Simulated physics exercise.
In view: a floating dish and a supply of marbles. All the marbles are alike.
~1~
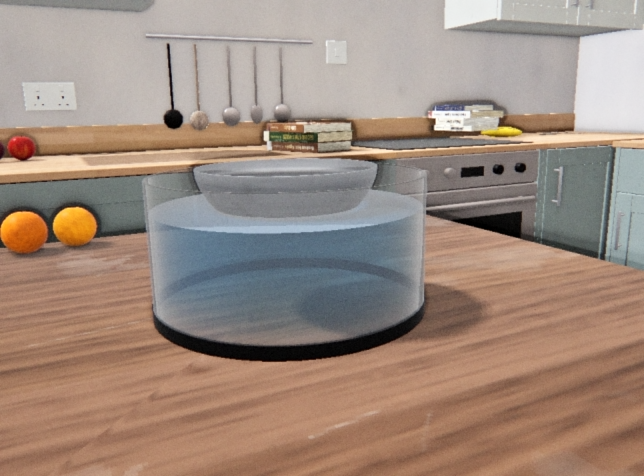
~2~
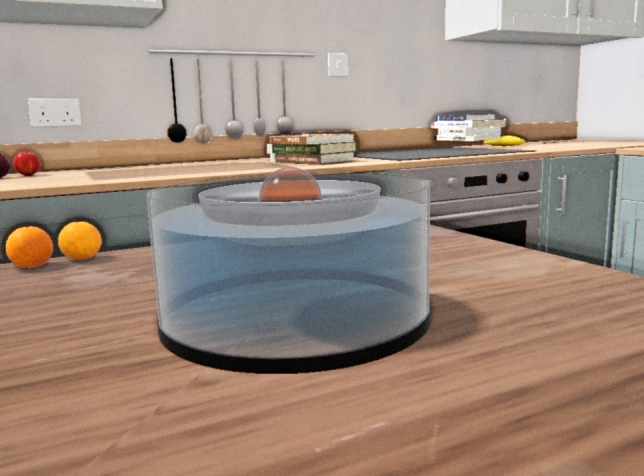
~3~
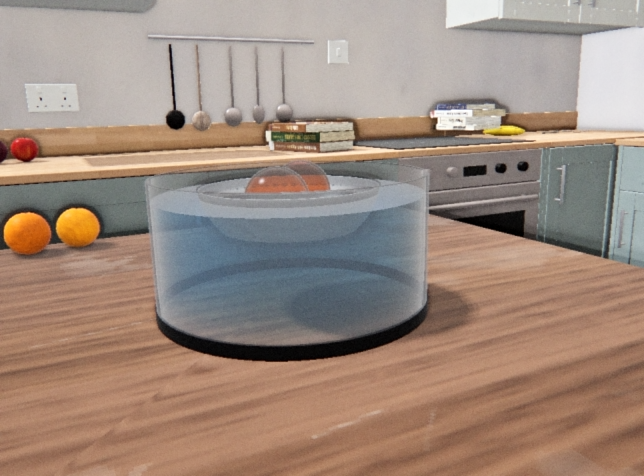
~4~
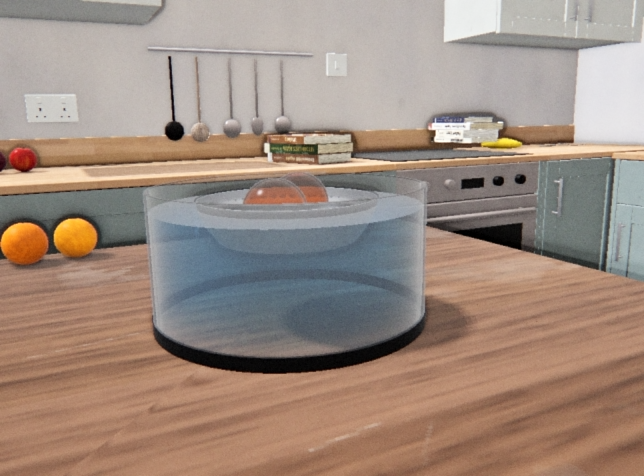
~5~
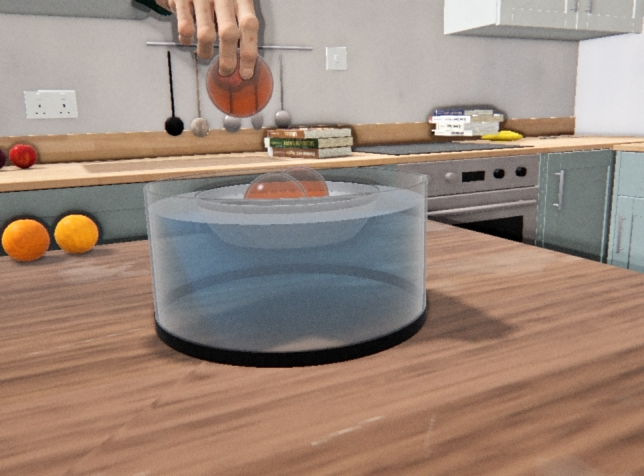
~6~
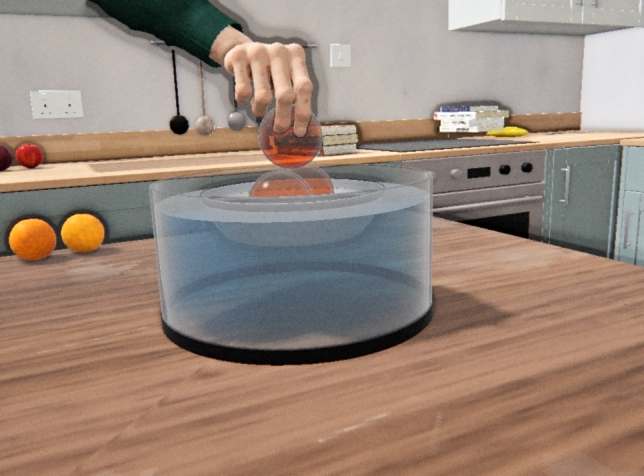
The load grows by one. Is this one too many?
With one more the dish goes under.
A moment on, the glass marble is in and the dish dips.
Further on, water pours in over its edge.
When it is over, the dish lies on the bottom with its load.
